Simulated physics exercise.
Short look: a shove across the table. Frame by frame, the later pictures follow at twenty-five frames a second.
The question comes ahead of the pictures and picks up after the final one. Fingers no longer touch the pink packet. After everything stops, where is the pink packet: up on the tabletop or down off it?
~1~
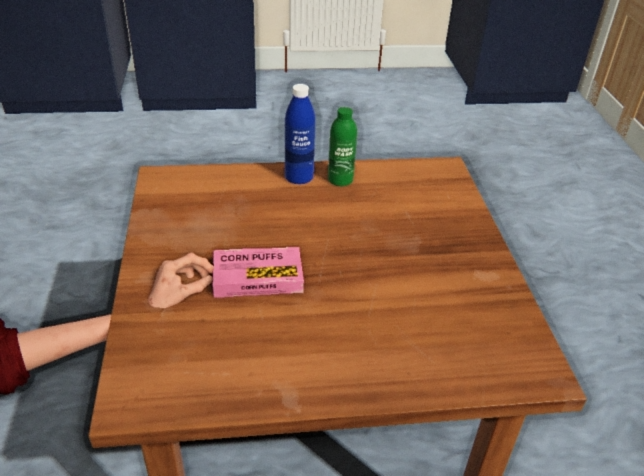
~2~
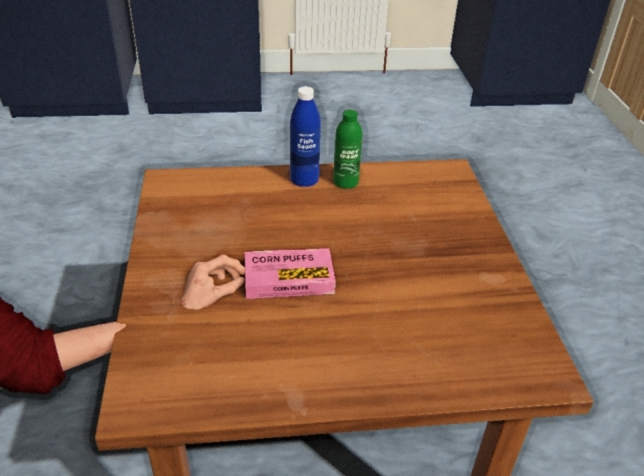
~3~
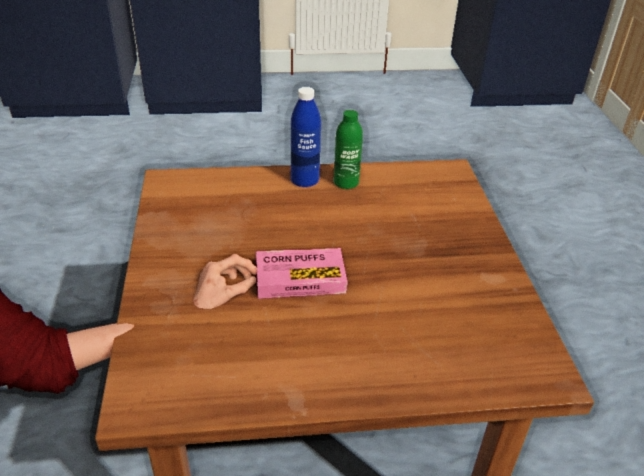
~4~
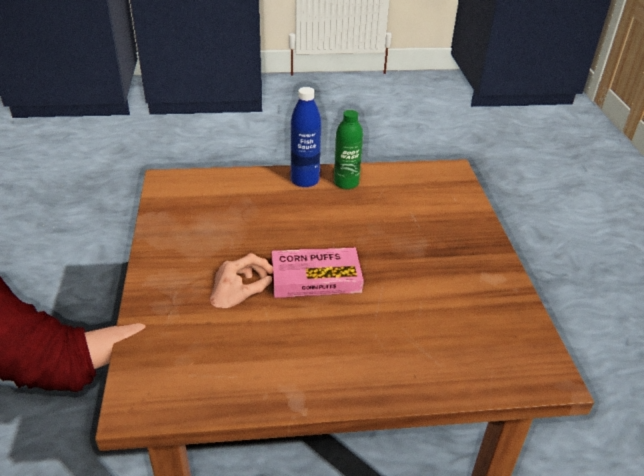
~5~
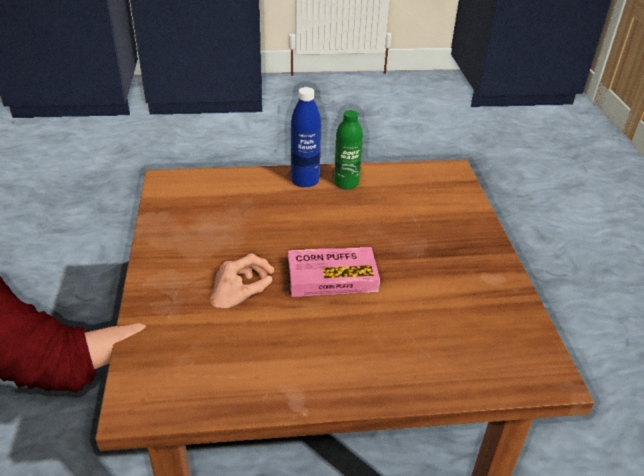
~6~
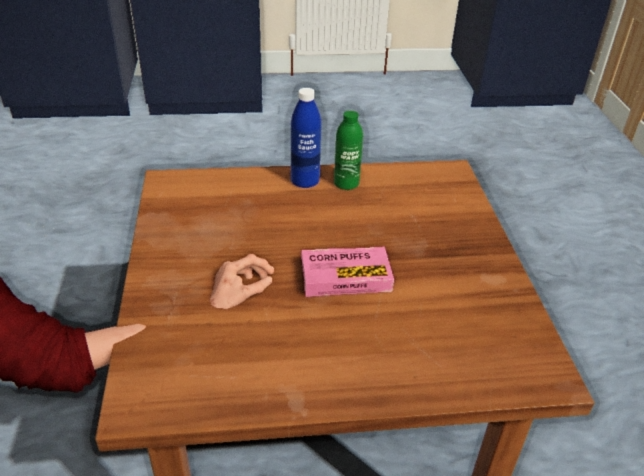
It finishes on the table.
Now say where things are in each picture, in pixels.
Under the hand; pink packet (258, 271), in the first picture.
Under the hand; pink packet (289, 273), in the second picture.
Under the hand; pink packet (301, 272), in the third picture.
Pink packet (316, 272), in the fourth picture.
Pink packet (333, 271) moved a little, in the fifth picture.
Pink packet (347, 271) moved a little, in the sixth picture.
Then, 0.10 s later than the last frame, pink packet moved about its own width near (369, 270).
Then, 0.20 s later than the last frame, pink packet moved about its own width near (374, 269).
When it is over, moved from the start, pink packet. End places, in pixels of the last picture, pink packet near (374, 269).
